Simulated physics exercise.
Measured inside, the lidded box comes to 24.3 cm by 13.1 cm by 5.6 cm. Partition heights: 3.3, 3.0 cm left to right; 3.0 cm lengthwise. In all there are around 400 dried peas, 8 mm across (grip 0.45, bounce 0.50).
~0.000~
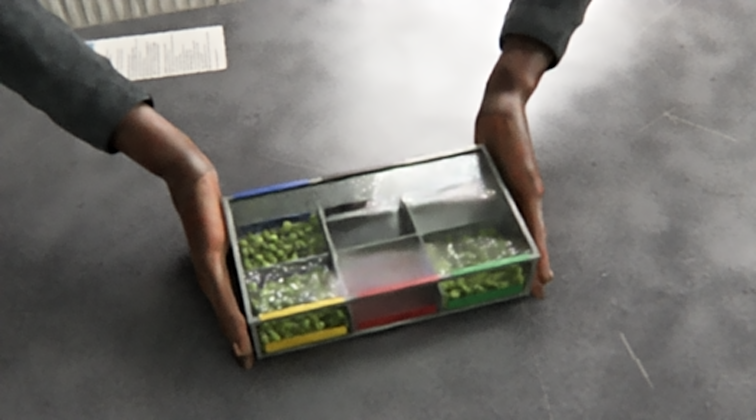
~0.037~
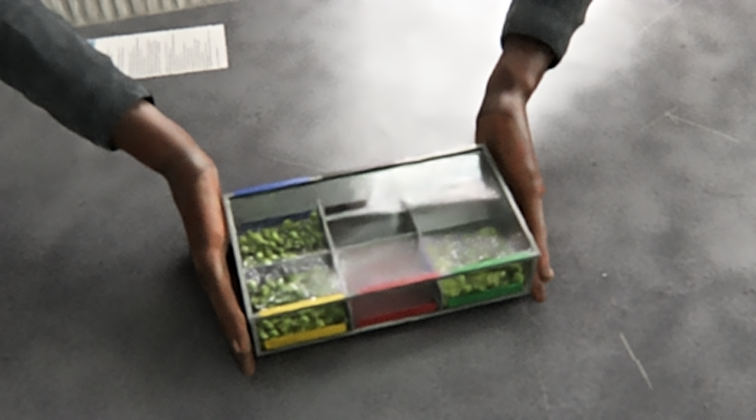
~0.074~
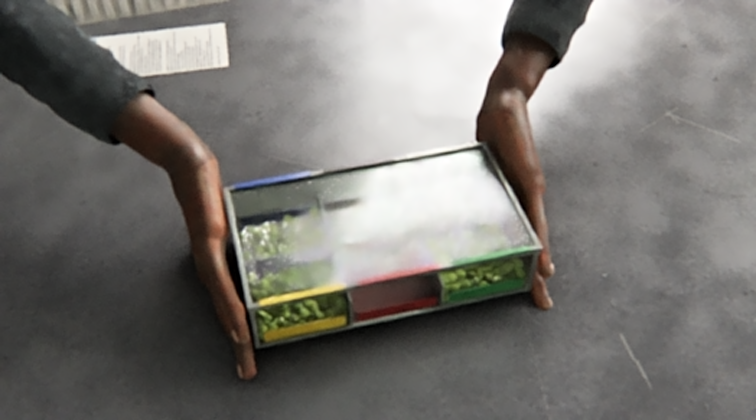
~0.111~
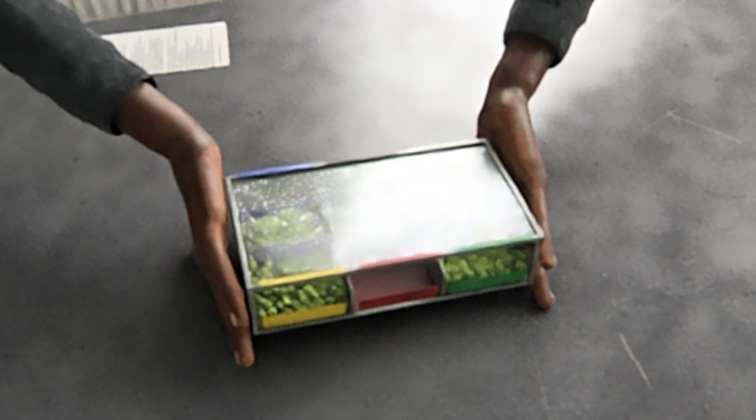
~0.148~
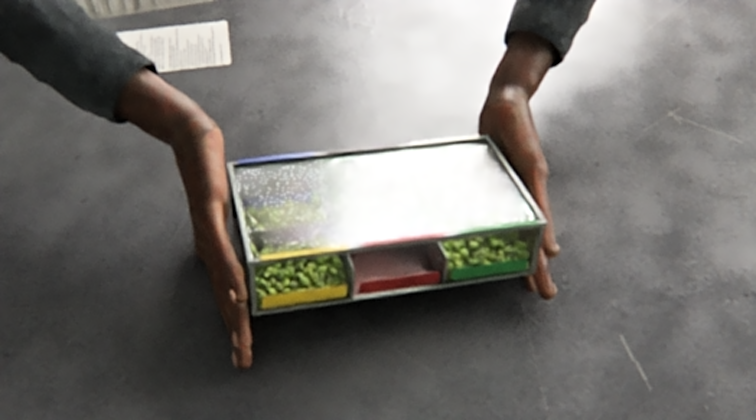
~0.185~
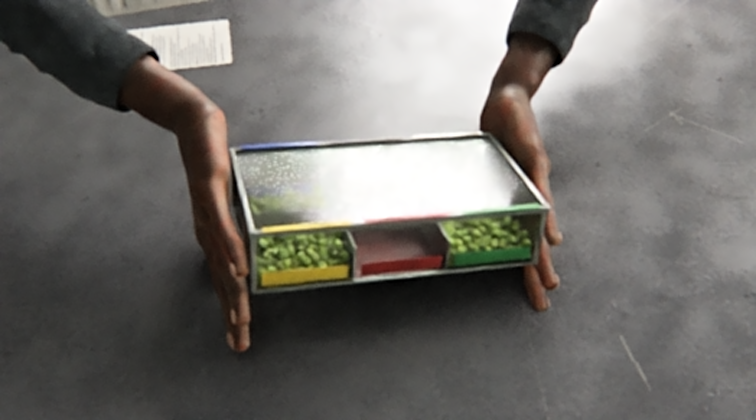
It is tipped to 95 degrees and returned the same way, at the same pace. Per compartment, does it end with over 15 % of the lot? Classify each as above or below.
Classification: Red below, blue above, green below, yellow below, white above, black above.
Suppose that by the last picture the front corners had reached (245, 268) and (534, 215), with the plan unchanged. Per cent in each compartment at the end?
By the end, red has 0%, blue has 40%, green has 10%, yellow has 5%, white has 30% and black has 15%.
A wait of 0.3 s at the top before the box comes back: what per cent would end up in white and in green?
That would leave white with 45 percent and green with 10 percent.
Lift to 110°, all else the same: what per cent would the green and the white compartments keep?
In per cent, green gets 5, white gets 45.
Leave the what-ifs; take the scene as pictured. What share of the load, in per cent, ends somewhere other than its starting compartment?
Around 70 per cent.
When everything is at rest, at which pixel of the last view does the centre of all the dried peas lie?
Somewhere near (414, 216) in the last picture.
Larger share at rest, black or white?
That would be the white compartment.
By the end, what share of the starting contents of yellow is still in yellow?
Around 10 percent stays put.
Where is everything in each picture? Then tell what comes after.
In the first frame, box tilt 0 degrees, front corners at (253, 320) and (534, 255); blue 25 %, green 40 %, yellow 40 %.
In the second frame, box tilt 1 degrees, front corners at (252, 316) and (534, 253).
In the third frame, box tilt 3 degrees, front corners at (252, 305) and (535, 247), lowest corner right back.
In the fourth frame, box tilt 8 degrees, front corners at (252, 287) and (538, 237), lowest corner right back.
In the fifth frame, box tilt 13 degrees, front corners at (253, 261) and (541, 222), lowest corner right back.
In the sixth frame, box tilt 19 degrees, front corners at (254, 233) and (544, 208), lowest corner right back; blue 25 %, green 40 %, yellow 40 %. Its pace works out near 150 degrees a second.
After 0.77 s, tilt 95 degrees; blue 30 %, green 25 %, yellow 20 %, white 15 %, black 10 %.
After 1.17 s, tilt 40 degrees; blue 25 %, green 10 %, white 40 %, black 20 %.
After 1.64 s, tilt 0 degrees; blue 25 %, green 10 %, white 40 %, black 20 %.
At rest (2.1 s), red 0 %, blue 25 %, green 10 %, yellow 0 %, white 40 %, black 20 %.
